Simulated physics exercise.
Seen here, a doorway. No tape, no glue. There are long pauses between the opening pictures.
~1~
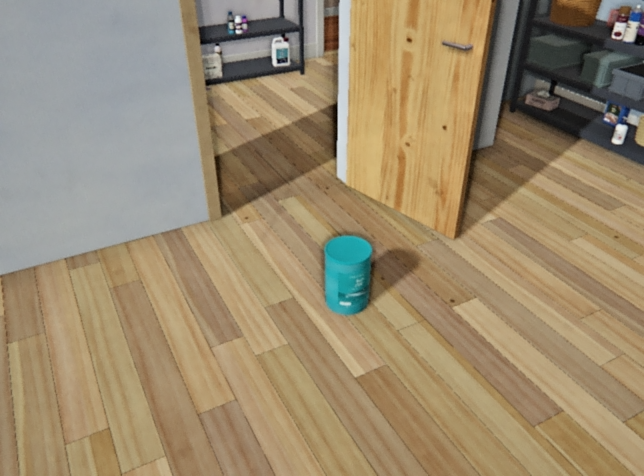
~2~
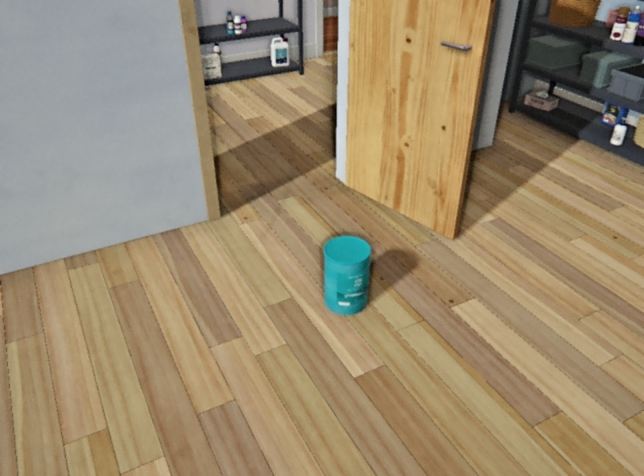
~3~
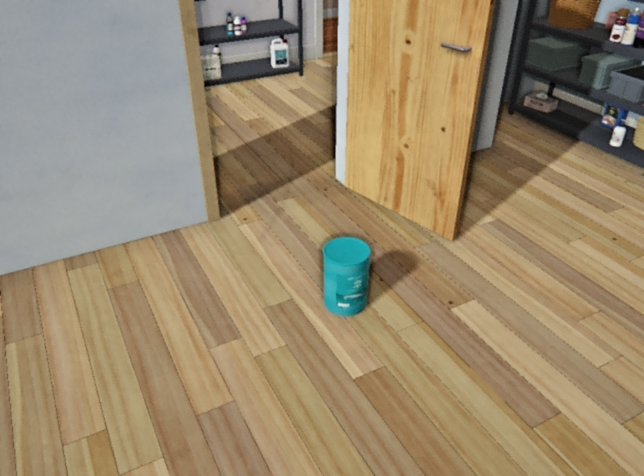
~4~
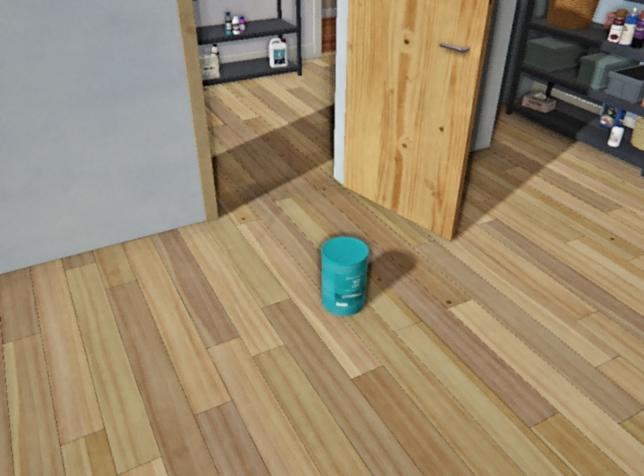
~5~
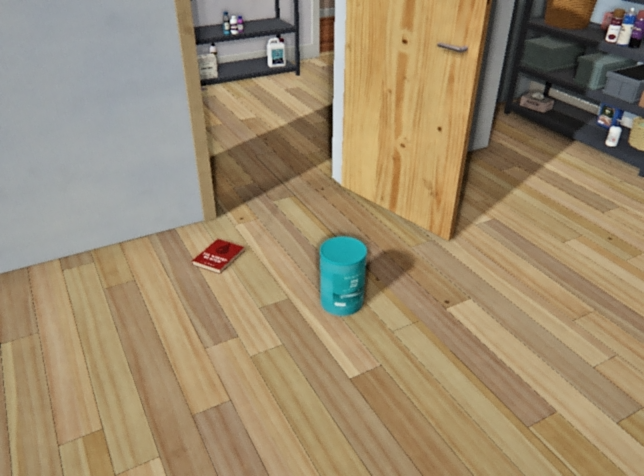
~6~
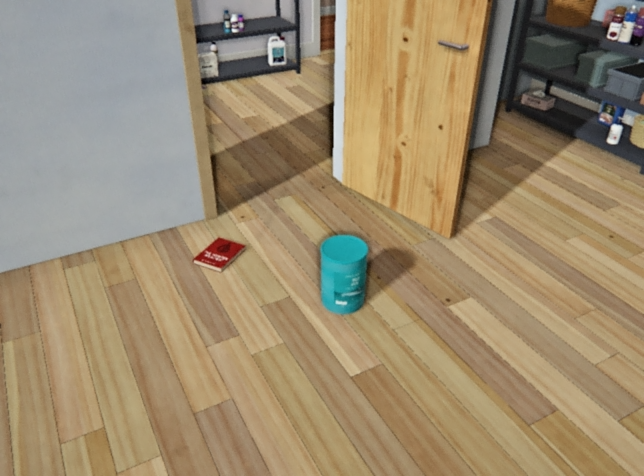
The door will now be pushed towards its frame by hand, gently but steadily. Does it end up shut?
It closes.
Then, 1.00 s after the last picture, door 70° open.
Then, 1.60 s after the last picture, door 33° open.
At rest, door 0° open; both in place. Seen from the same camera at the end, red book near (220, 254).
